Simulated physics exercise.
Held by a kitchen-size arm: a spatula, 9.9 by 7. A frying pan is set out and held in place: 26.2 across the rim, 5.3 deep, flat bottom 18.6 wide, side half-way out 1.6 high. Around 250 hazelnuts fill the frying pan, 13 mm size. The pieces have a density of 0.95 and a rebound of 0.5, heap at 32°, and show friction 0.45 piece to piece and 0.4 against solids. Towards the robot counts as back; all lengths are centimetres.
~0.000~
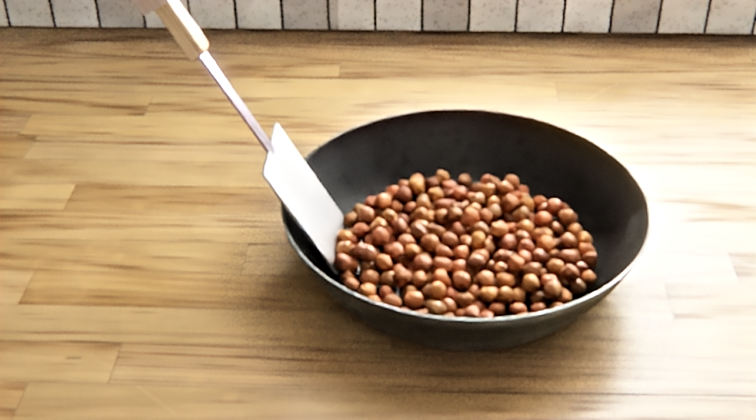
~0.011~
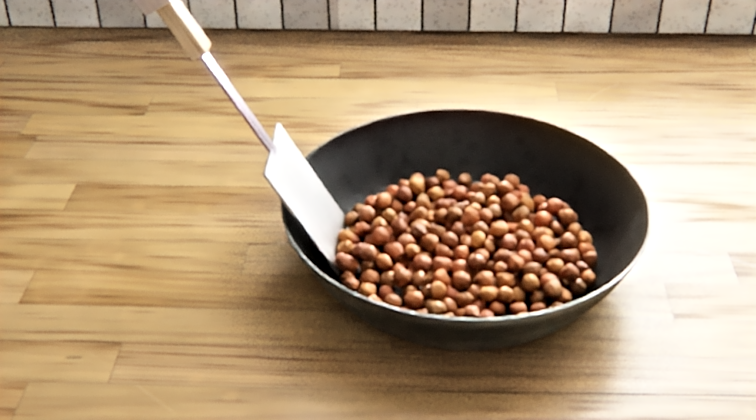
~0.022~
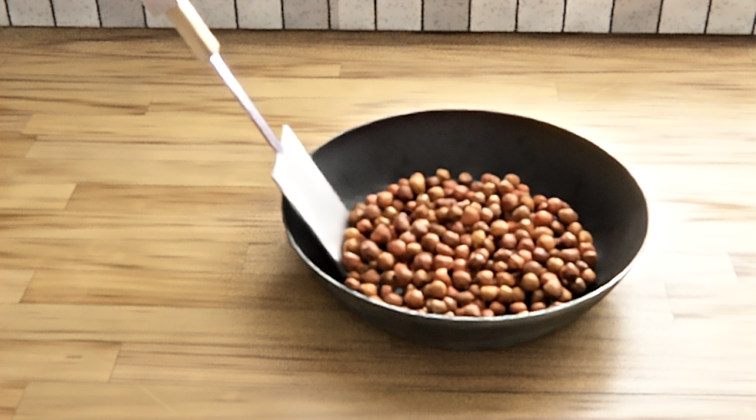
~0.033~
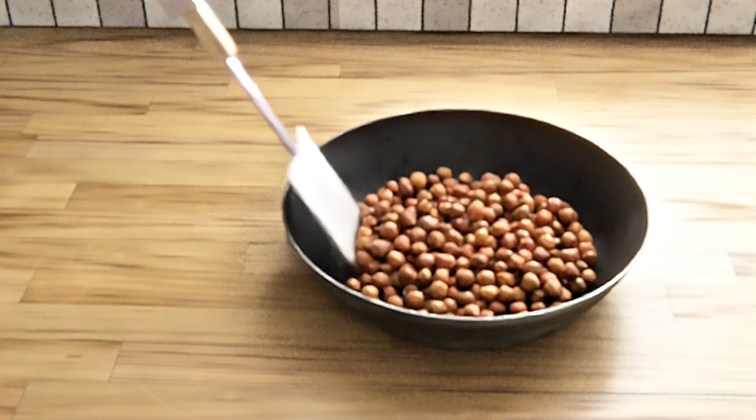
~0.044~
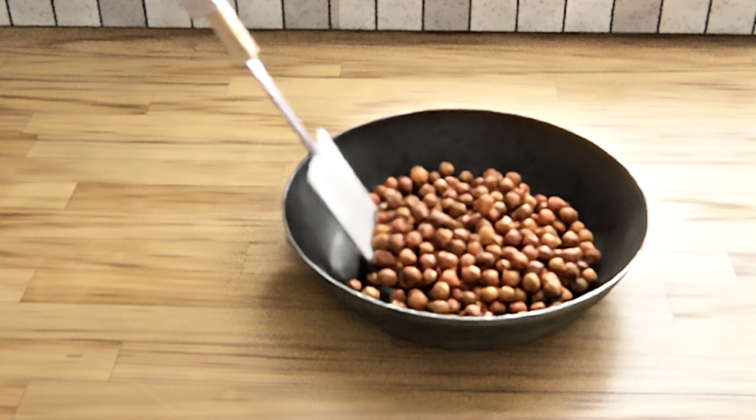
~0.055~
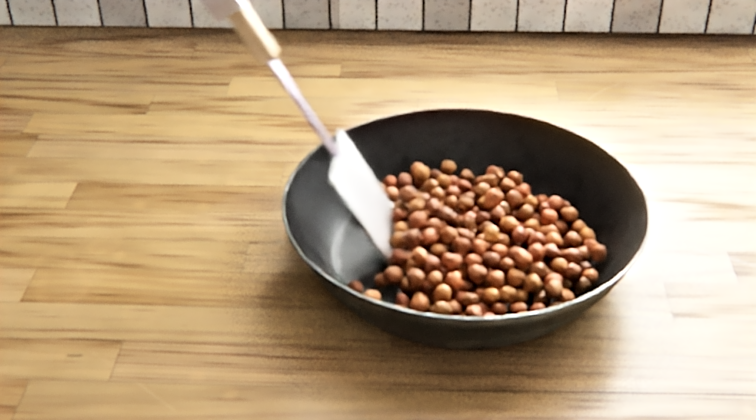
A dark frying pan of brown hazelnuts sat on a wooden counter while a white spatula rested at its left side, then slid right, pushing the nuts into a slightly higher heap.
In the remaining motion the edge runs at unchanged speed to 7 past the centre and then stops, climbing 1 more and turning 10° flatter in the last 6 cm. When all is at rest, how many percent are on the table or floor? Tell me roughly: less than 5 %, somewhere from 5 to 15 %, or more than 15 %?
Somewhere from 5 to 15 %.
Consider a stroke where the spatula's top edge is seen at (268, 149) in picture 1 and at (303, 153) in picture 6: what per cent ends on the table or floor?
Off the vessel, on the table or floor: Some 0 percent.
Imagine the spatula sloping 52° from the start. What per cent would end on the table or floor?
I'd expect near 5 percent then.
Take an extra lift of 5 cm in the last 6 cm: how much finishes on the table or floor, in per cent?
It comes to near 10 percent.
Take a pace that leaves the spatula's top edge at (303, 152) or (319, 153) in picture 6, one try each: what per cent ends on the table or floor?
Try one roughly 0 per cent; try two roughly 0 per cent.
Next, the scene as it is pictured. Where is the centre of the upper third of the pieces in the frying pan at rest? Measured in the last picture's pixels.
Pixel position: Approx. (582, 228).
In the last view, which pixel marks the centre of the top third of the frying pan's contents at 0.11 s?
It is centred at roughly (512, 237).
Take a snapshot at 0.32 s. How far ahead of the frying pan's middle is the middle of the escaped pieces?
Roughly 18 cm.
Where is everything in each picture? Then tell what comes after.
Spatula top edge at (270, 148), sloping 61°; upper third of the load around (477, 241), from x 340 to 590, top at y 180; 252 in the frying pan, in the first frame.
Spatula top edge at (271, 148), sloping 61°; upper third of the load around (477, 241), from x 345 to 590, top at y 180, in the second frame.
Spatula top edge at (279, 149), sloping 61°; upper third of the load around (477, 240), from x 350 to 590, top at y 180, in the third frame.
Spatula top edge at (295, 152), sloping 61°; upper third of the load around (474, 238), from x 355 to 590, top at y 175, in the fourth frame.
Spatula top edge at (315, 153), sloping 61°; upper third of the load around (477, 236), from x 355 to 595, top at y 170, in the fifth frame.
Spatula top edge at (335, 153), sloping 61°; upper third of the load around (476, 234), from x 355 to 600, top at y 170; 252 in the frying pan, in the sixth frame.
After 0.08 s, sloping 61°, highest piece 5 above the table; 252 in the frying pan.
After 0.11 s, sloping 58°, highest piece 6 above the table; 252 in the frying pan.
After 0.32 s, sloping 51°, highest piece 6 above the table; 230 in the frying pan, 11 on the table or floor, 11 on the blade or in flight.
After 1.37 s, sloping 51°, highest piece 5 above the table; 230 in the frying pan, 22 on the table or floor.
At rest, 230 in the frying pan, 22 on the table or floor. That is 9 % on the table or floor.
